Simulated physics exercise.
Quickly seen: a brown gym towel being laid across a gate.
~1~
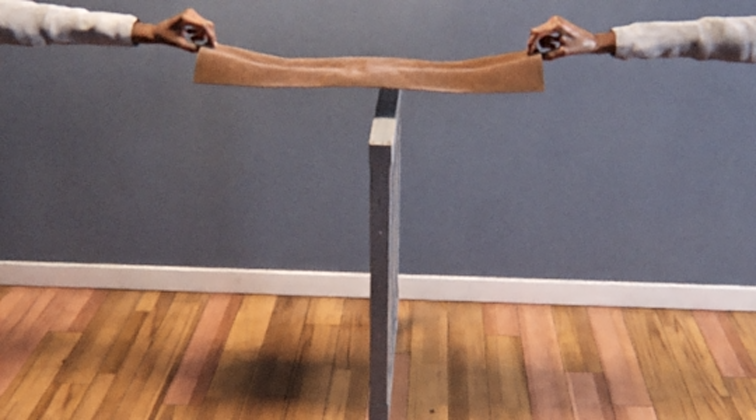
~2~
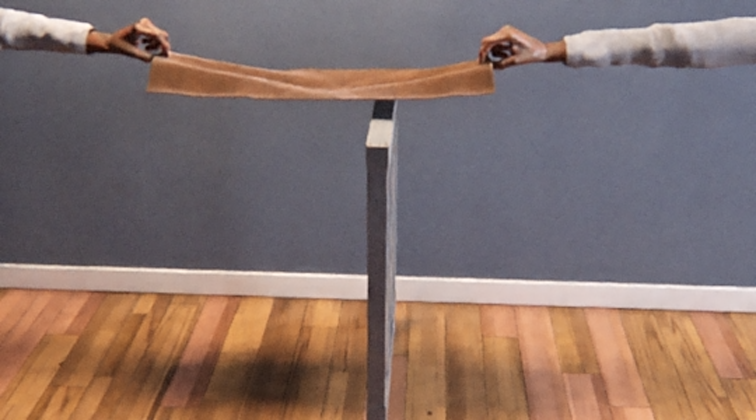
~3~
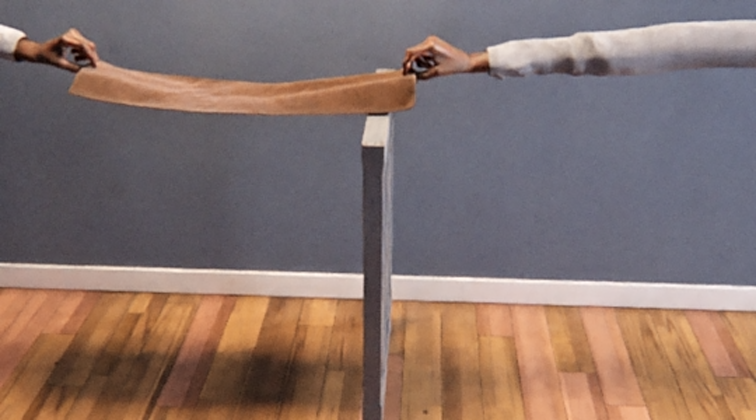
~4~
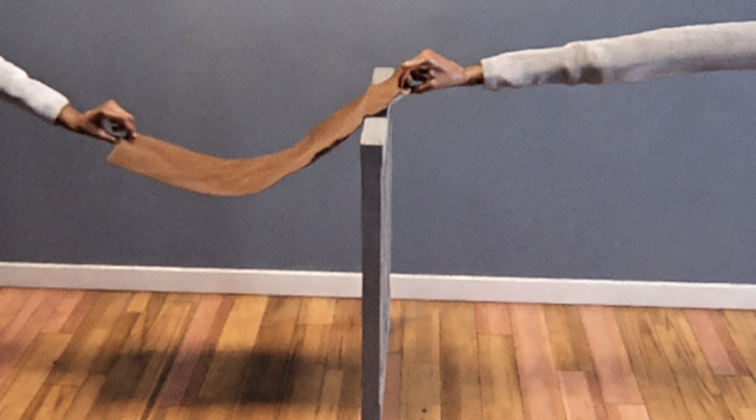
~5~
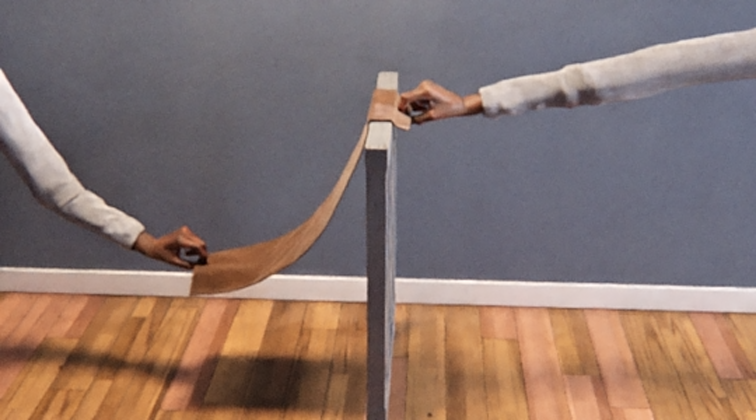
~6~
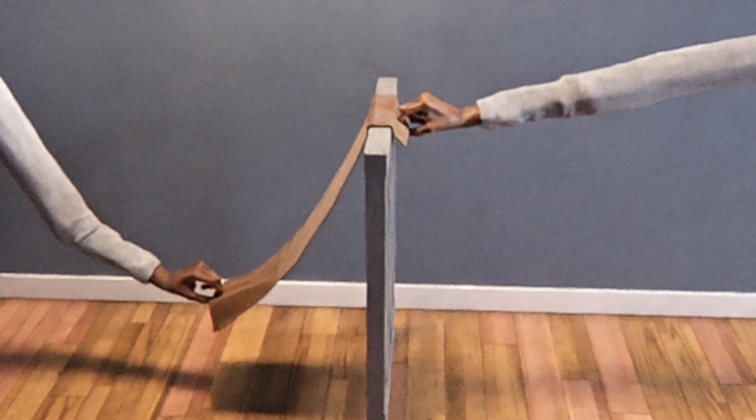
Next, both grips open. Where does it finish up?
It finishes up fallen to the left.
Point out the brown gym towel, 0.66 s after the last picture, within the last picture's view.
Near (326, 390).
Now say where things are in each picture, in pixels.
Left end (199, 83); right end (538, 92); top of the gate (381, 149), in the first picture.
Left end (152, 92); right end (489, 95), in the second picture.
Left end (74, 94); right end (410, 109); top of the gate (373, 150), in the third picture.
Left end (112, 164); right end (398, 95), in the fourth picture.
Left end (194, 296); right end (404, 130), in the fifth picture.
Left end (218, 330); right end (401, 143); far more of it on the left, in the sixth picture.
Then, 0.22 s later than the last view, gym towel sliding left.
Then, 0.44 s later than the last view, gym towel clear of the top and falling near (325, 353).
Then, 0.66 s later than the last view, gym towel in a heap on the floor near (326, 390).
Finally, gym towel in a heap on the floor near (326, 390). The brown gym towel slips off to the left.
